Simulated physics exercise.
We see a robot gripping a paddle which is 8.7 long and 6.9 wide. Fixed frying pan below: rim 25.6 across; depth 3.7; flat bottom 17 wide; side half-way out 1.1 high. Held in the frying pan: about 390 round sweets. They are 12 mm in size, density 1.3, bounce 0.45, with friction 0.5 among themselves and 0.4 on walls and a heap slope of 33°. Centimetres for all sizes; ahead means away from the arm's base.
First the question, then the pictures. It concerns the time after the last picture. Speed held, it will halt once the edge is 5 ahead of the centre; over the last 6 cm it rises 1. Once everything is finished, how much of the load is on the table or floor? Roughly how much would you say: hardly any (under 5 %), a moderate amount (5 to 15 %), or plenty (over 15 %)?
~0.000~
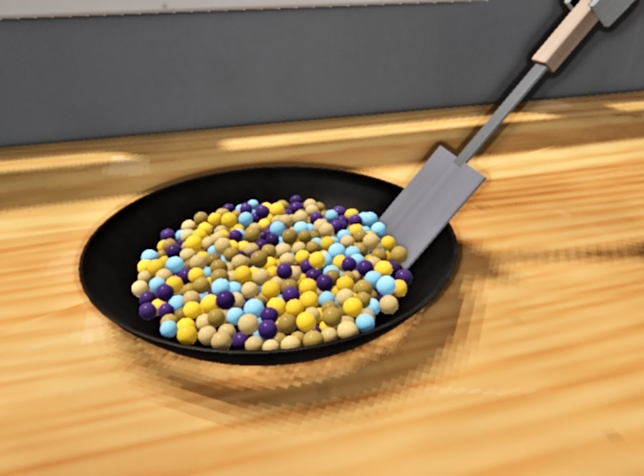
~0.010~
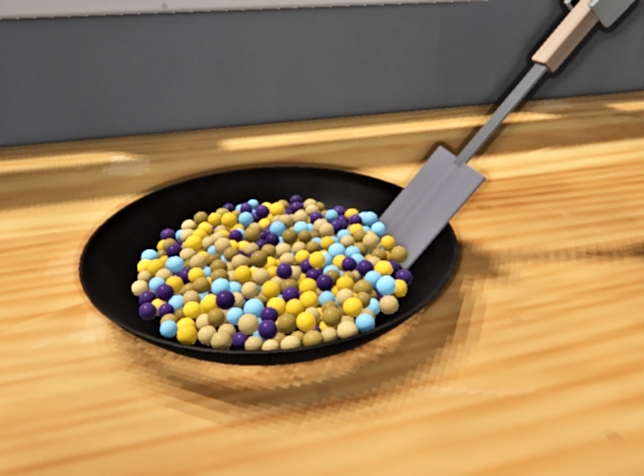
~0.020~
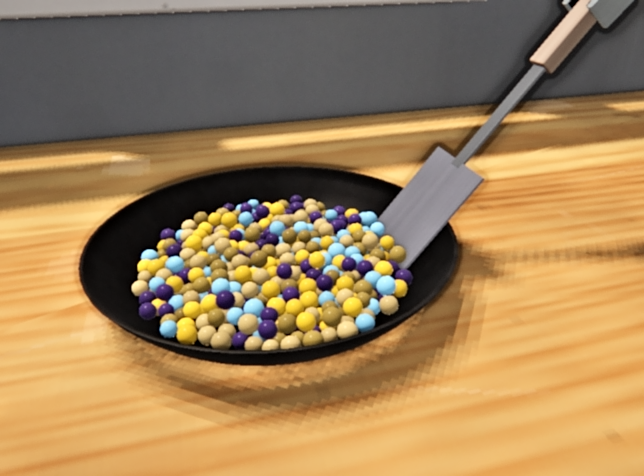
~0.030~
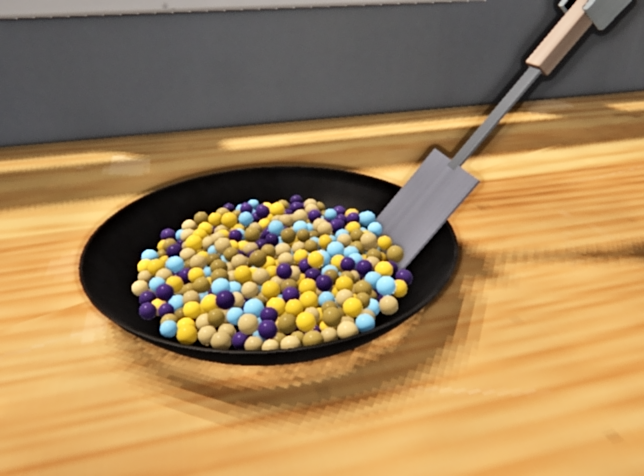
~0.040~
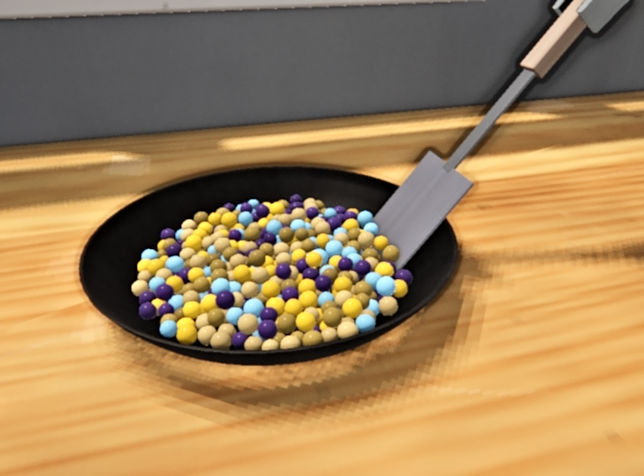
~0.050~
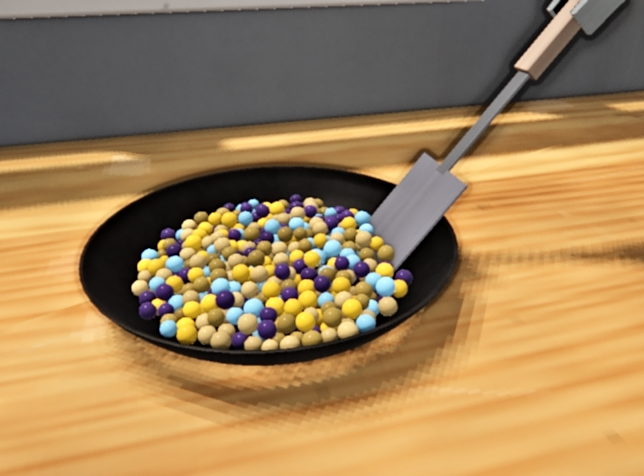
I'd say hardly any.
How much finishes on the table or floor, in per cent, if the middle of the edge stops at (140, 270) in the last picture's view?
Close to 10 per cent finishes on the table or floor.
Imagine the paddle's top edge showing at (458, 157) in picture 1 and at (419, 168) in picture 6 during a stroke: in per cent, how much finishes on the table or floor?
Off the vessel, on the table or floor: Some 5 percent.
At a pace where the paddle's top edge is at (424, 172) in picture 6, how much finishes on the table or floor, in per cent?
Some 5 percent.
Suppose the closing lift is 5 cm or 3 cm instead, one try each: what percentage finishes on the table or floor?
First try about 0 %, second try about 0 %.
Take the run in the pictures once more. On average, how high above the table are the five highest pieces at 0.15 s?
I'd put it close to 3 cm.
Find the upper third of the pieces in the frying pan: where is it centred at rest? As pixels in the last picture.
Around (164, 256).
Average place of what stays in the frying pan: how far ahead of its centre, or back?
About 3.5 cm ahead.
After 0.15 s, sloping 50°, highest piece 4 above the table; 390 in the frying pan.
After 0.25 s, sloping 50°, highest piece 5 above the table; 390 in the frying pan.
After 0.50 s, sloping 50°, highest piece 5 above the table; 390 in the frying pan.
After 1.55 s, sloping 50°, highest piece 5 above the table; 390 in the frying pan.
At rest, 390 in the frying pan. That is 0 % on the table or floor.
